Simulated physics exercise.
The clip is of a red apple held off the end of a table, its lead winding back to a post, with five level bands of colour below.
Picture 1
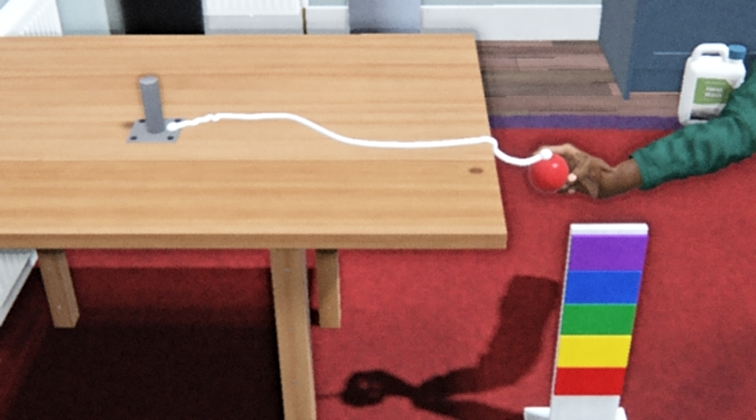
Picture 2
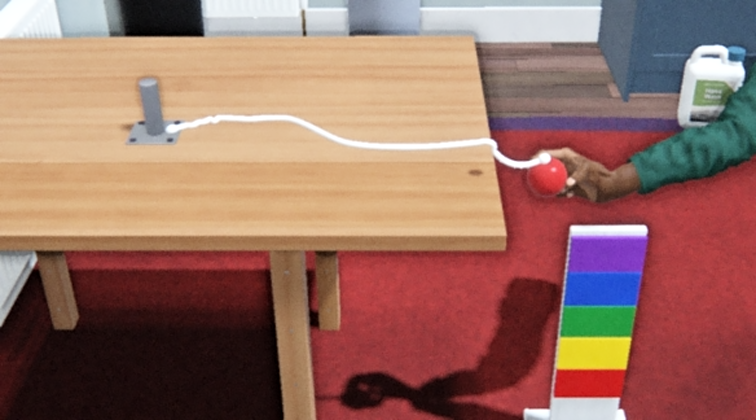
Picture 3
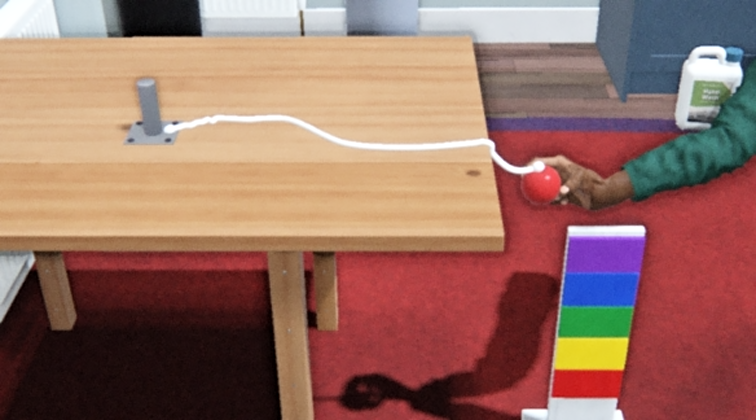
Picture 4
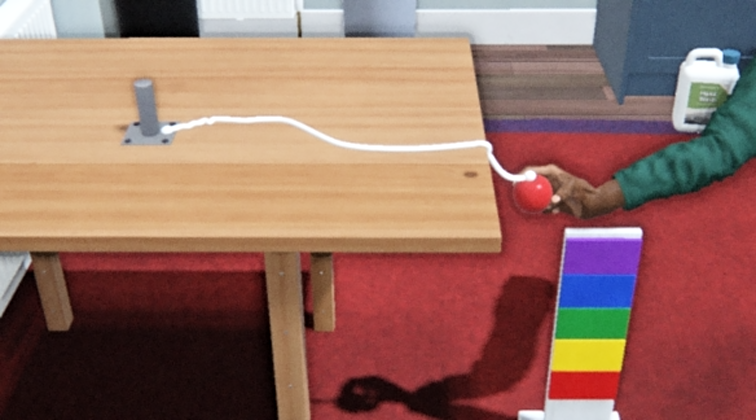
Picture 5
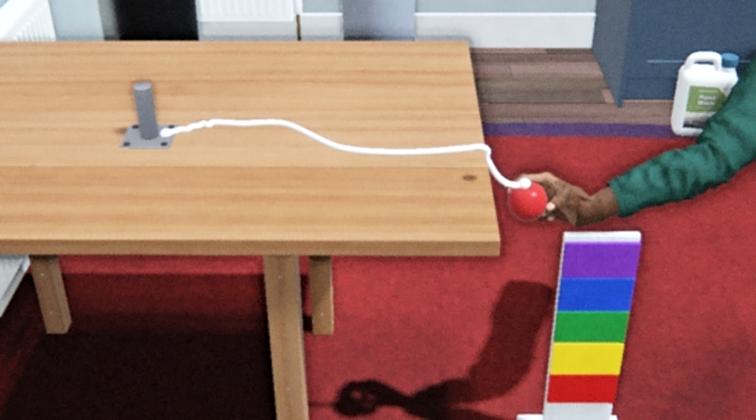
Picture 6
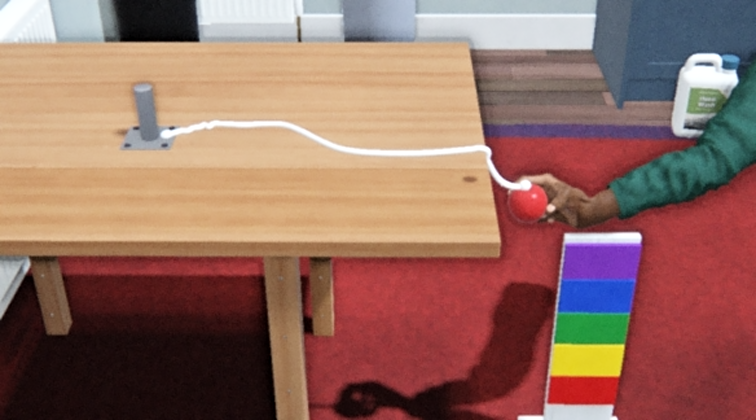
A hand in a green sleeve, reaching in from the right, holds a round red object just off a wooden table's right end and lowers it slightly, drawing it a little left, while the view shifts very slightly. The room, seen from slightly above, has red carpet and pale walls. A white lead winds to a grey post at left; purple, blue, green, yellow and red bands stand below.
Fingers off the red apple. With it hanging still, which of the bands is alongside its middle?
The band alongside its middle is purple.
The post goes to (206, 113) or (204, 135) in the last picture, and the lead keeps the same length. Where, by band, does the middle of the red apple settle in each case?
Blue; blue.
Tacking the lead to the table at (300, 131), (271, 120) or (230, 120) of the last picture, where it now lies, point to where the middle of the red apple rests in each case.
First try around (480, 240), second around (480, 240), third around (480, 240).
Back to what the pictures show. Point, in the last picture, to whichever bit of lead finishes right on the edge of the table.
You'll find it somewhere near (452, 152).
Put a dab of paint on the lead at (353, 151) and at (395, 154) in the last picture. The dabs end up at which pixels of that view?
(389, 144), then (432, 146).
A little later, apple near (510, 251); level with purple.
Next, apple near (454, 256); level with purple.
Later still, apple near (485, 258); level with purple.
When it is over, apple near (478, 259); level with purple. The lead holds its middle at purple.
